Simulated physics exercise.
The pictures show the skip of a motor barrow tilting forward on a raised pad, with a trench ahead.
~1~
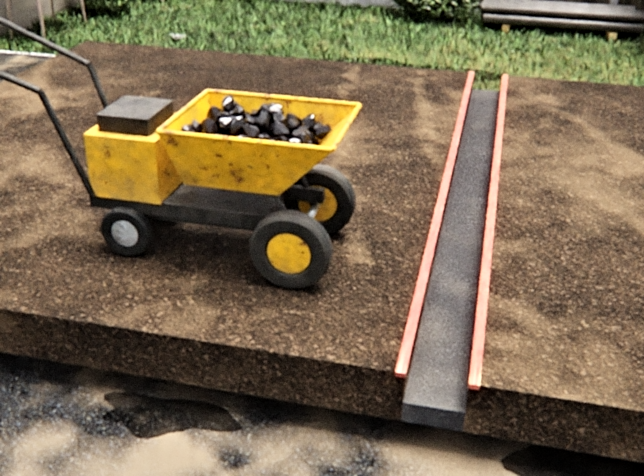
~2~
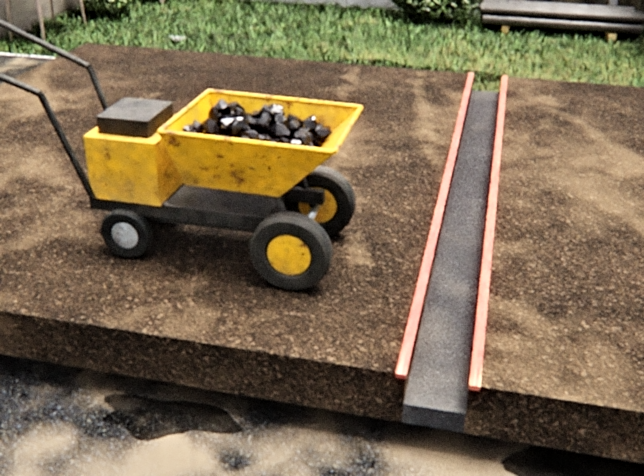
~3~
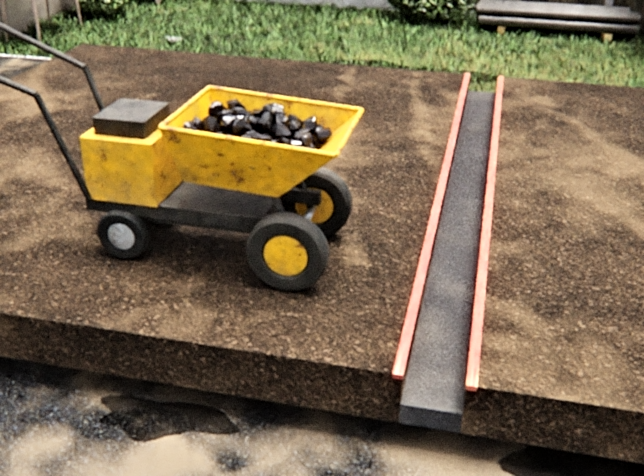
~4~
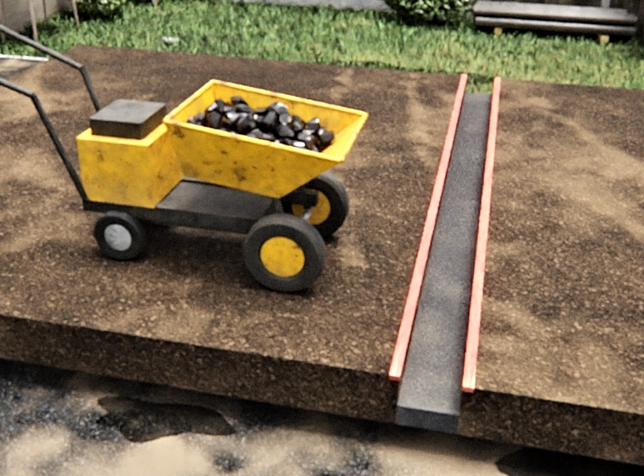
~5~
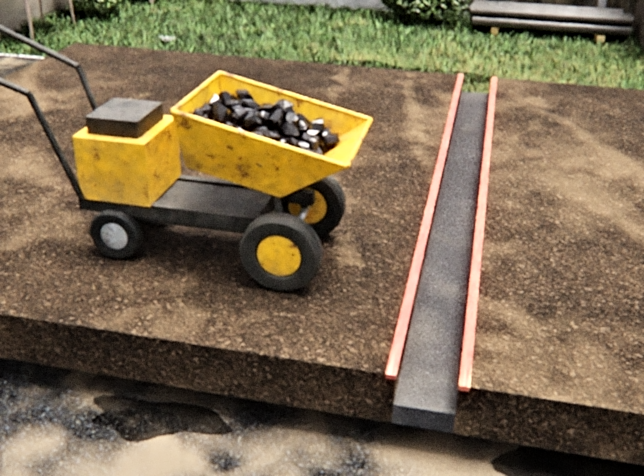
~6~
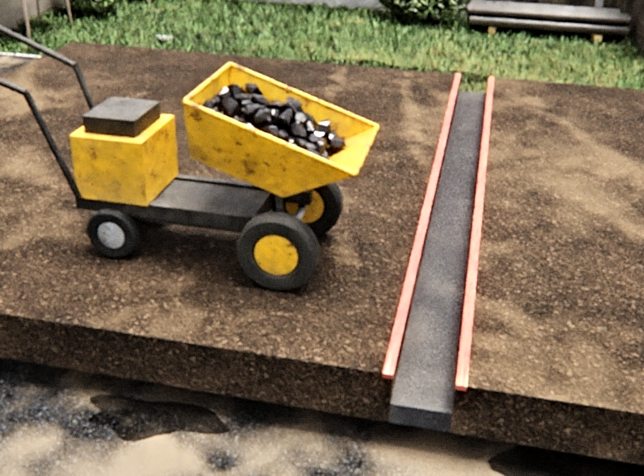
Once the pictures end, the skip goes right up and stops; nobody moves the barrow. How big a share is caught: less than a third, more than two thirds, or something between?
The trench takes over two thirds.
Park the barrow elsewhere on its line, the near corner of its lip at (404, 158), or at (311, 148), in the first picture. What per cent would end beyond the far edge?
In turn 80 and 0 in a hundred.
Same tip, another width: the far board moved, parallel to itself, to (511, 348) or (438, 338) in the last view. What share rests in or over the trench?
Near 90 % and 40 %.
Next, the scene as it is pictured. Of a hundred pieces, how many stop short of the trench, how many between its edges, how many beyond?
In per cent, short 5, between 75 and beyond 5.
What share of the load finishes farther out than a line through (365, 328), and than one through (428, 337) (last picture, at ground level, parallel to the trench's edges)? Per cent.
Roughly 90 per cent, and 50 per cent.
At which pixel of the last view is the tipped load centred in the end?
Near (439, 288).
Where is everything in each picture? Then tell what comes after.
In the first picture, lip of the skip (332, 150), level; top of the load (237, 122), lumps of coal; first edge of the trench (410, 330); far edge (479, 341), the trench under half as wide as the skip, and about half as deep as wide.
In the second picture, lip of the skip (334, 152), level; top of the load (238, 123).
In the third picture, lip of the skip (335, 156), tipped barely; top of the load (239, 121).
In the fourth picture, lip of the skip (340, 161), tipped a little; top of the load (243, 119).
In the fifth picture, lip of the skip (347, 167), tipped a little; top of the load (237, 114).
In the sixth picture, lip of the skip (355, 174), tipped clearly; top of the load (246, 108); first edge of the trench (398, 332); far edge (466, 342).
Just after the last frame, skip tipped steeply; every one in the skip.
A moment on, skip tipped right over; roughly half in the skip; just a few short of the trench; roughly half in or heaped over the trench.
Further on, skip tipped right over; about a tenth in the skip; about a tenth short of the trench; the larger part in or heaped over the trench; about a tenth beyond it.
When it is over, skip tipped right over; about a tenth in the skip; about a tenth short of the trench; the larger part in or heaped over the trench; about a tenth beyond it.
